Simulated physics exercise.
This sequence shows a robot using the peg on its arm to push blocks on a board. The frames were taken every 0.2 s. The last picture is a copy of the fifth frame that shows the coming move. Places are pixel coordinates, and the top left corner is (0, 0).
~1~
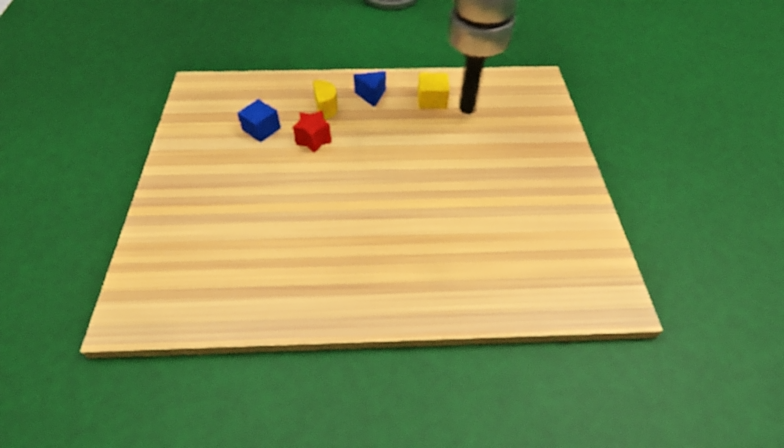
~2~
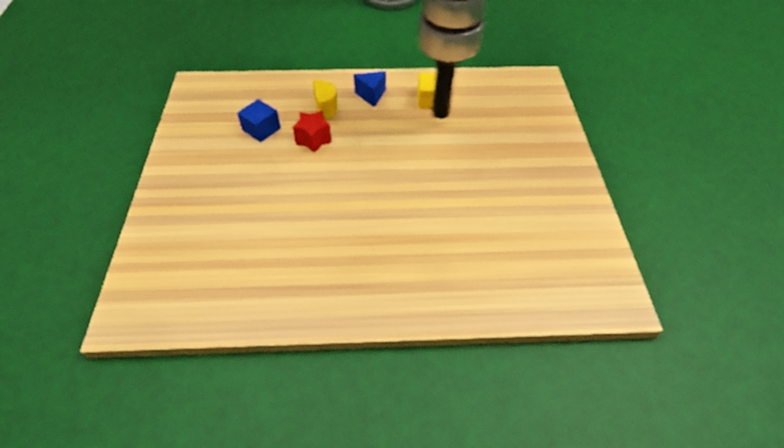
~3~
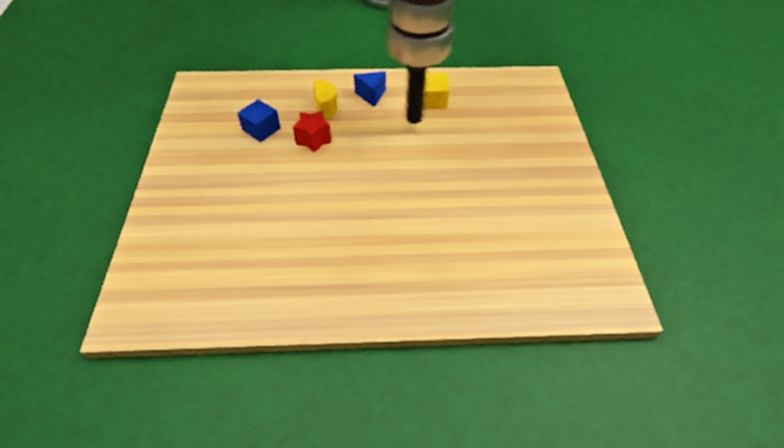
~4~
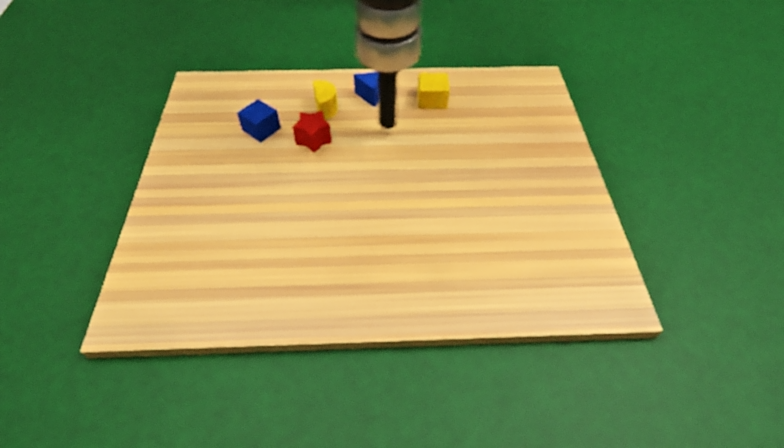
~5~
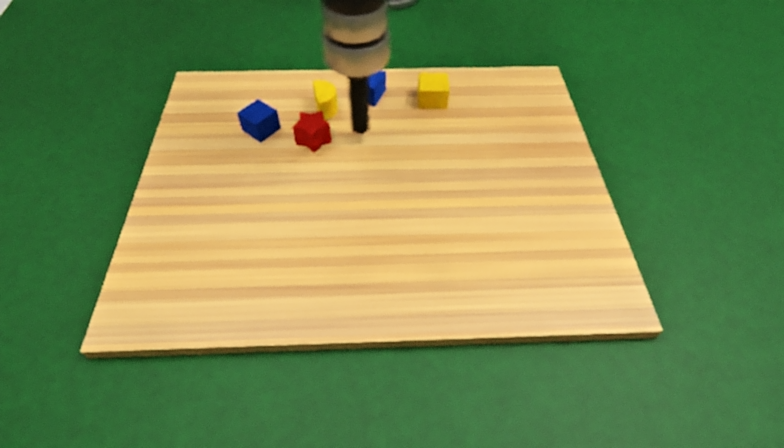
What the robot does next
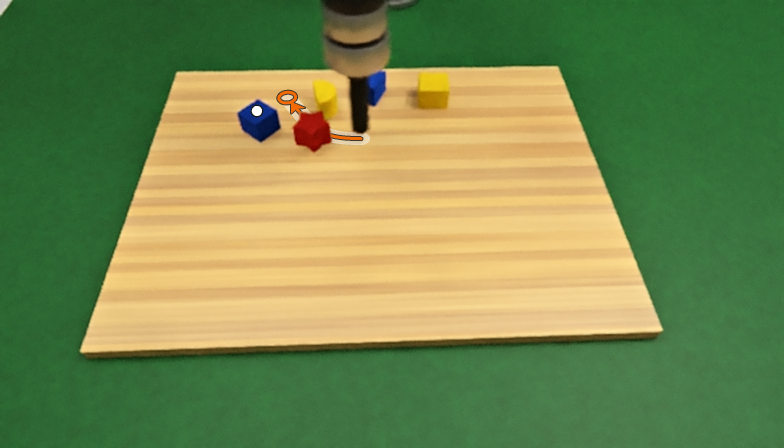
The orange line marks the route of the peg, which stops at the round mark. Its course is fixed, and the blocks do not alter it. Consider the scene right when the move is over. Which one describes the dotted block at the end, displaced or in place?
The block you're asking about stays where it is.
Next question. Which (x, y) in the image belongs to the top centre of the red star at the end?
I'd expect the centre of its top face to be at (295, 121).
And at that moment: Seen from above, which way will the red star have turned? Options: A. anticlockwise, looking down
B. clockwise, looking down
(A)
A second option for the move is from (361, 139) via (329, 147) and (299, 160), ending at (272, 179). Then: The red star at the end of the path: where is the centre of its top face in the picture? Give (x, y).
Its top centre is at about (292, 122).
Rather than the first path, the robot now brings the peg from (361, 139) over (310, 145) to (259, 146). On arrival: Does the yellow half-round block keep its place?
In short: Yes.
The drawn path runs from (361, 139) through (326, 134) and (303, 117) to (287, 98); the dot is on the blue square.
What follows on the original path. One third of the way, peg at (323, 123); red star at (302, 122).
Two thirds of the way, peg at (301, 106); red star at (295, 121), turned 30° anticlockwise.
At the end, peg at (285, 87); blue square not moved; red star at (295, 121), turned 30° anticlockwise.
